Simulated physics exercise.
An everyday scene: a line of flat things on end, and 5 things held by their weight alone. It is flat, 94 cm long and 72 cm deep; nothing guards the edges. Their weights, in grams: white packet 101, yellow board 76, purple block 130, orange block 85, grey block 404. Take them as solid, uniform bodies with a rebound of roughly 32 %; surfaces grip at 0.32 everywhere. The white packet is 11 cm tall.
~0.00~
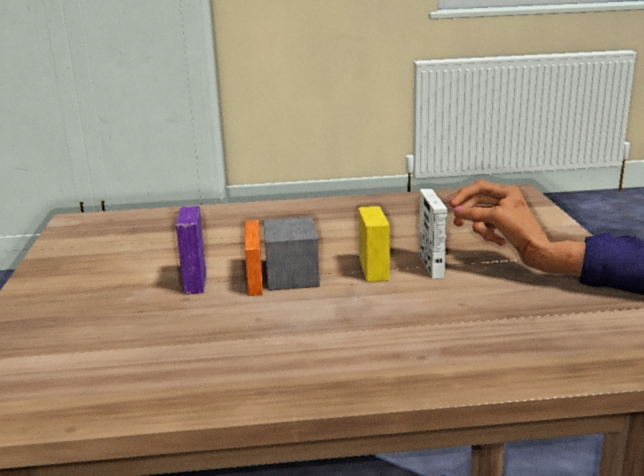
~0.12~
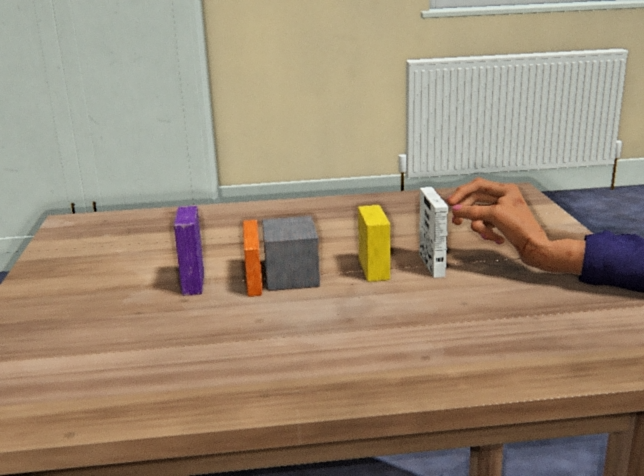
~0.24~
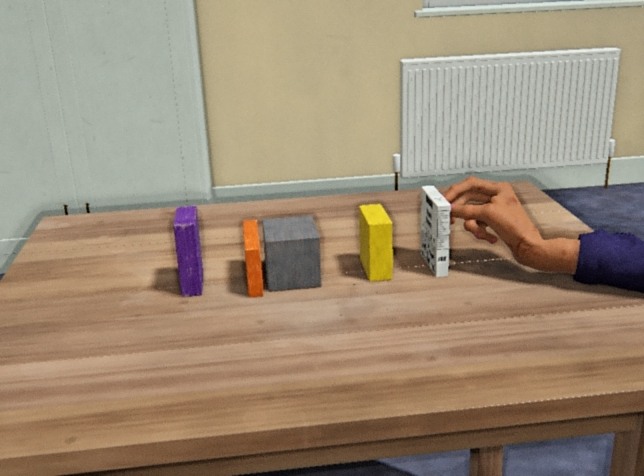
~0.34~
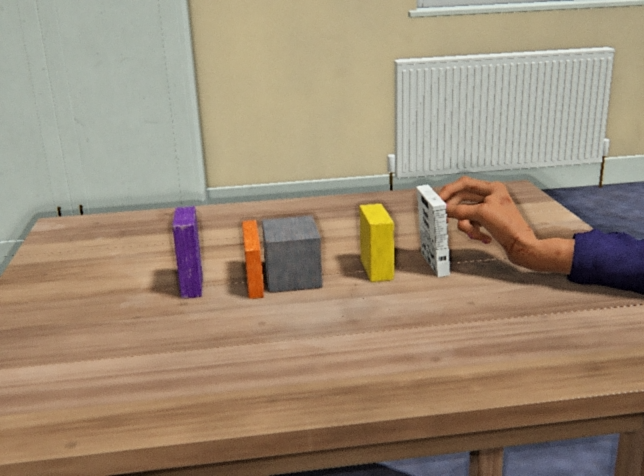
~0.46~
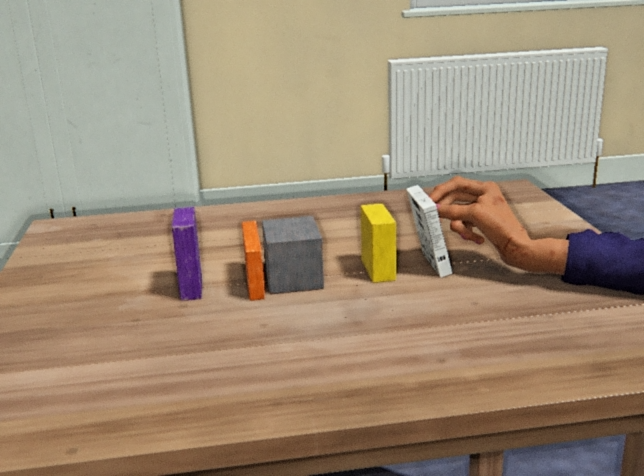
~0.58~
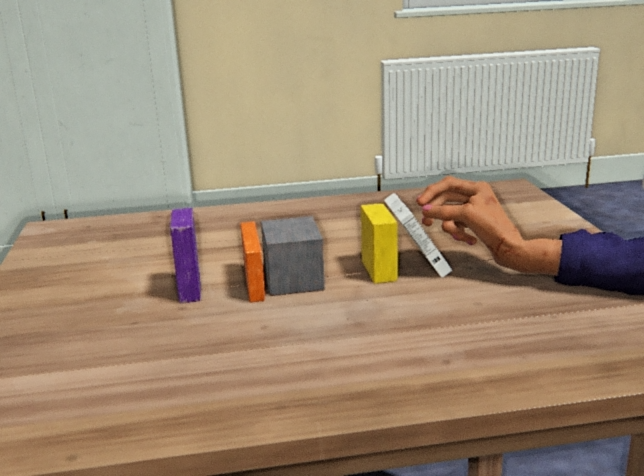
A hand pushes the upright white packet leftward, and it tilts over toward the yellow board.
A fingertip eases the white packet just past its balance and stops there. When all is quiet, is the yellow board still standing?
The yellow board falls over.
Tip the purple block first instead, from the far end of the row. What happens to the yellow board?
The yellow board keeps standing.
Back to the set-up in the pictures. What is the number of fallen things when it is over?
In all, 2.
After 0.78 s, white packet 59° over; yellow board leaning 35° near (359, 244).
After 0.98 s, white packet 70° over; yellow board on its side near (347, 264).
After 2.38 s, white packet 71° over; yellow board on its side near (347, 264).
At rest (3.6 s), tipped over on the table, yellow board; the other 2 in place, give or take 5 cm. Seen from the same camera at the end, yellow board near (347, 264).
